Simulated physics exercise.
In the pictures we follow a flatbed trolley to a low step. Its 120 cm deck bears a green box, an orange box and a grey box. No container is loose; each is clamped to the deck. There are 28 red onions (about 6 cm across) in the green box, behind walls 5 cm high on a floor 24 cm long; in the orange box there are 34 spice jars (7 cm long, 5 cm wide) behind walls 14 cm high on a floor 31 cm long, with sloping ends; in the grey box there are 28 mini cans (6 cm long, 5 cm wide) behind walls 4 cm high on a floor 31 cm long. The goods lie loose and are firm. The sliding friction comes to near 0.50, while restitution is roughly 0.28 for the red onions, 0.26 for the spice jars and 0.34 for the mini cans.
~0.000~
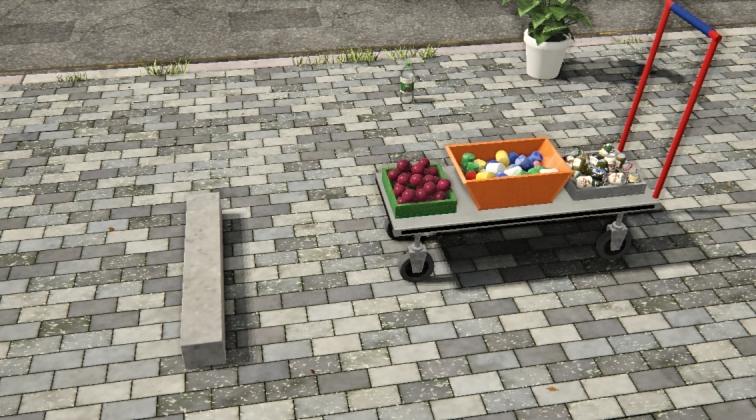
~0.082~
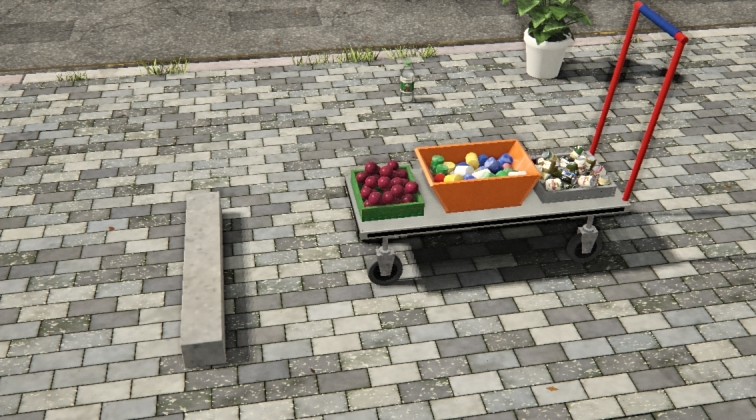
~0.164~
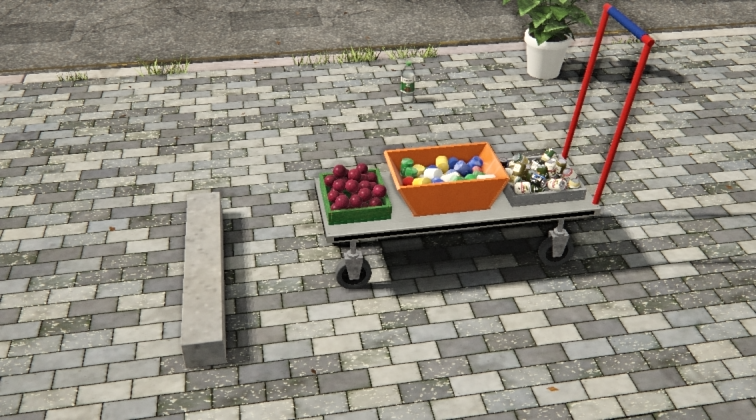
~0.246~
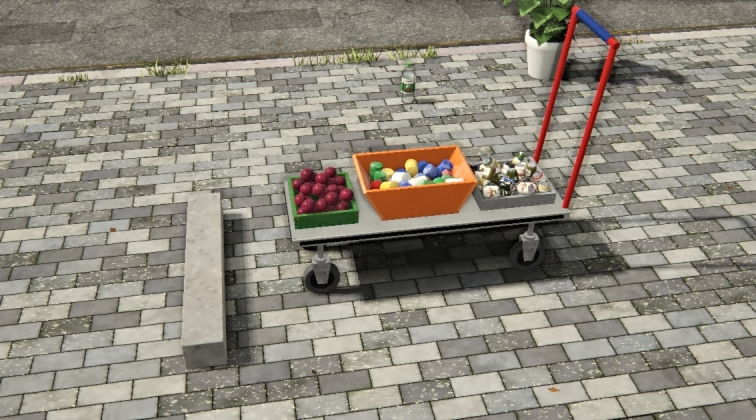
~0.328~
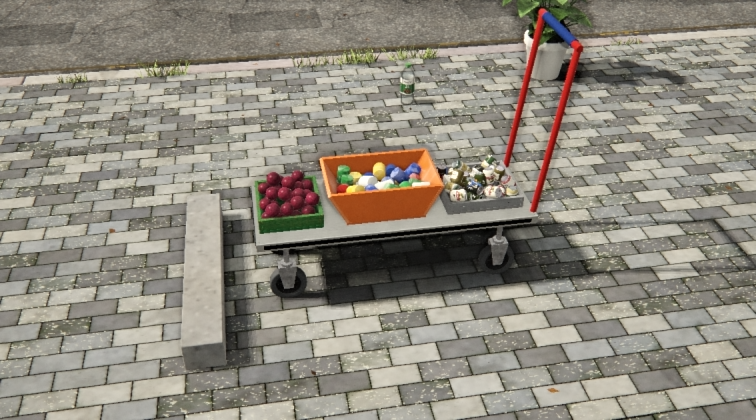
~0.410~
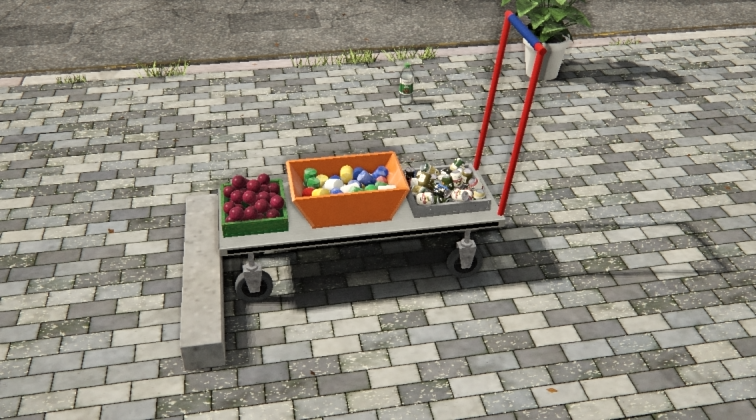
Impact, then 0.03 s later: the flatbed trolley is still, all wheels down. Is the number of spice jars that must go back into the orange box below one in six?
My guess is the spilled share will stay beneath a sixth.
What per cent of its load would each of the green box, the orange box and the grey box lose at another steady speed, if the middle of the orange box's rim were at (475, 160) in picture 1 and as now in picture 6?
Green box 30 %, orange box 0 %, grey box 10 %.
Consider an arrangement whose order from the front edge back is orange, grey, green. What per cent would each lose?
In that arrangement the green box sheds 40 per cent of its load, the orange box 0 per cent, and the grey box 30 per cent.
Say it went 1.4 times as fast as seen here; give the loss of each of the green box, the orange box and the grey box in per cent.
Green box 50, orange box 0, grey box 30 per cent.
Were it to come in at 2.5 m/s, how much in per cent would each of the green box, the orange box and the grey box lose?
Green box 50 %, orange box 10 %, grey box 30 %.
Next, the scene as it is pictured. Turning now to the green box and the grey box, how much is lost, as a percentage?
Loss: Green box 45 per cent, grey box 20 per cent.
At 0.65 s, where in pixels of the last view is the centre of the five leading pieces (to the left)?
They're centred near (173, 228).
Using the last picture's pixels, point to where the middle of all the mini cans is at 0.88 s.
Near (417, 190) in pixels.
After 0.43 s, contact.
After 0.53 s, green box 24 in, 4 out, orange box 34 in, 0 out and grey box 26 in, 2 out.
After 0.65 s, green box 19 in, 9 out, orange box 34 in, 0 out and grey box 23 in, 5 out.
After 0.88 s, green box 16 in, 12 out, orange box 34 in, 0 out and grey box 24 in, 4 out.
Outcome (at 1.38 s), green box 16 in, 12 out, orange box 34 in, 0 out and grey box 23 in, 5 out. Asked share, 0 of 34, 0 per cent.
